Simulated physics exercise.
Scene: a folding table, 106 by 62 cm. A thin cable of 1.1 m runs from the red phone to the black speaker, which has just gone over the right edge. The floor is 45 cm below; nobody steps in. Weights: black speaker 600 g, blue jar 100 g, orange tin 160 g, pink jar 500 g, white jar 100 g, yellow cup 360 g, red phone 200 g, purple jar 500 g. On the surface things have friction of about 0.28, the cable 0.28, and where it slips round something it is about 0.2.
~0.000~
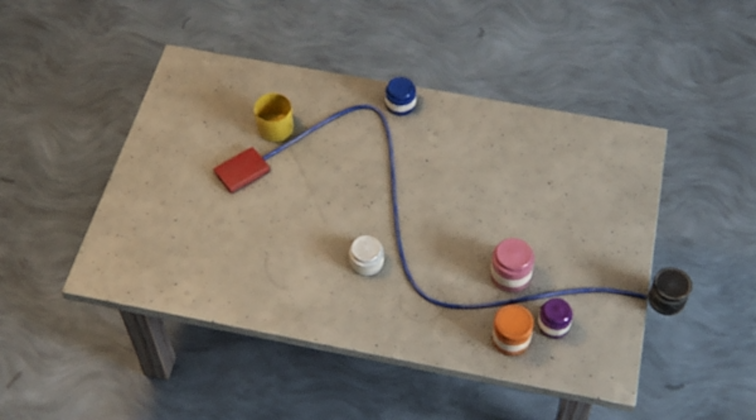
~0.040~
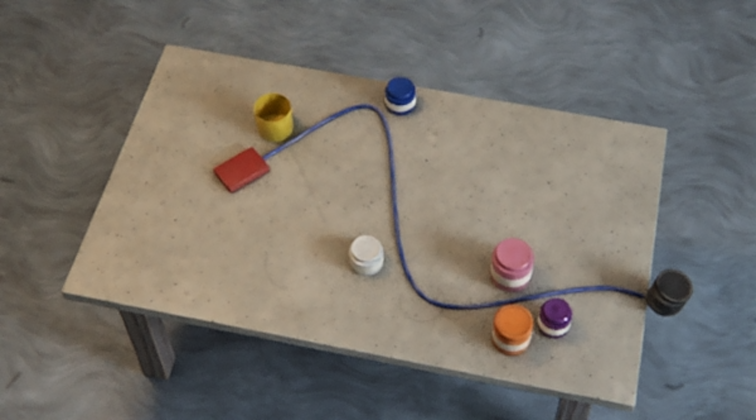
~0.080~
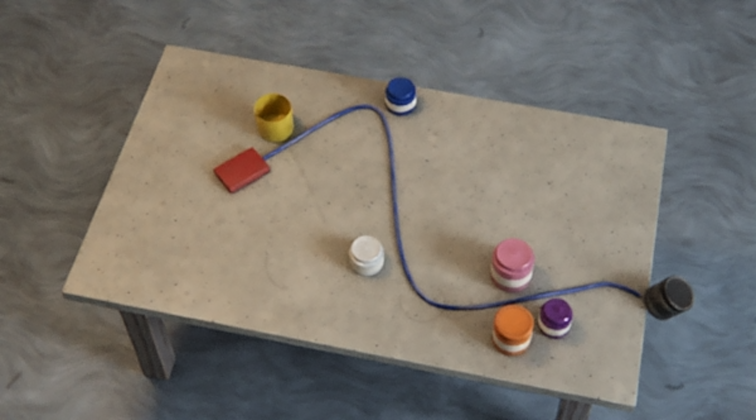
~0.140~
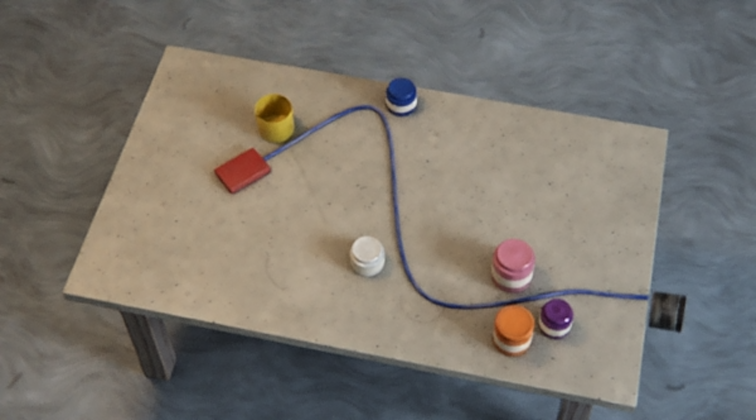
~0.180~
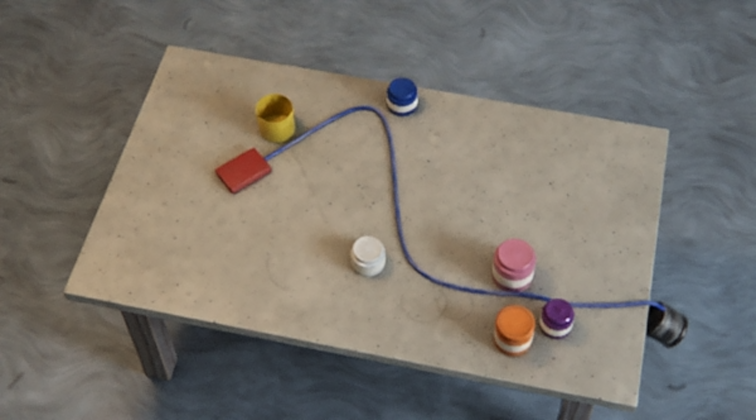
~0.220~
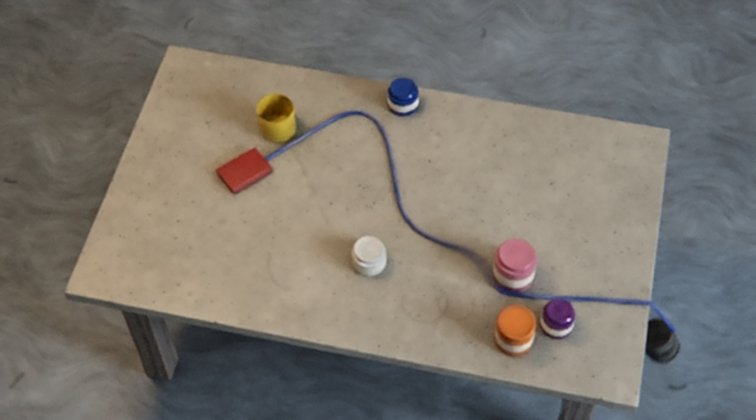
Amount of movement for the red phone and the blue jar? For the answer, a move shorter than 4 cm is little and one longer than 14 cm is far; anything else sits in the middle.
As I see it, the red phone goes a long distance, the blue jar stays almost put.
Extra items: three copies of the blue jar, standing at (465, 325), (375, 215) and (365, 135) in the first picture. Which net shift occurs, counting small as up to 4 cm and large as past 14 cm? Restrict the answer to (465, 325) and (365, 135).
Taking them in turn, the first shows only a little movement and the second shows a lot of movement.
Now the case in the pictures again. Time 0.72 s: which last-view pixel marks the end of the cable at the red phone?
You'll find it near pixel (311, 224).
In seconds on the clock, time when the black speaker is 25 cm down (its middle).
About: 0.28 s.
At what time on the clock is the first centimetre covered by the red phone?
The red phone gets there close to 0.34 s.
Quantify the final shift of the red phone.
Net shift for the red phone is 25 cm.
After 0.5 s, the cable's tail end at (277, 220); red phone 11 cm off its start, black speaker over the edge.
After 0.7 s, the cable's tail end at (311, 224); red phone 23 cm off its start, black speaker over the edge.
After 1.0 s, the cable's tail end at (312, 224); red phone 23 cm off its start at (337, 227), black speaker over the edge.
After 1.2 s, the cable's tail end at (312, 224); red phone 23 cm off its start, black speaker over the edge.
After 2.4 s, the cable's tail end at (312, 224); red phone 23 cm off its start at (337, 227), blue jar 0 cm off its start at (403, 87), black speaker over the edge.
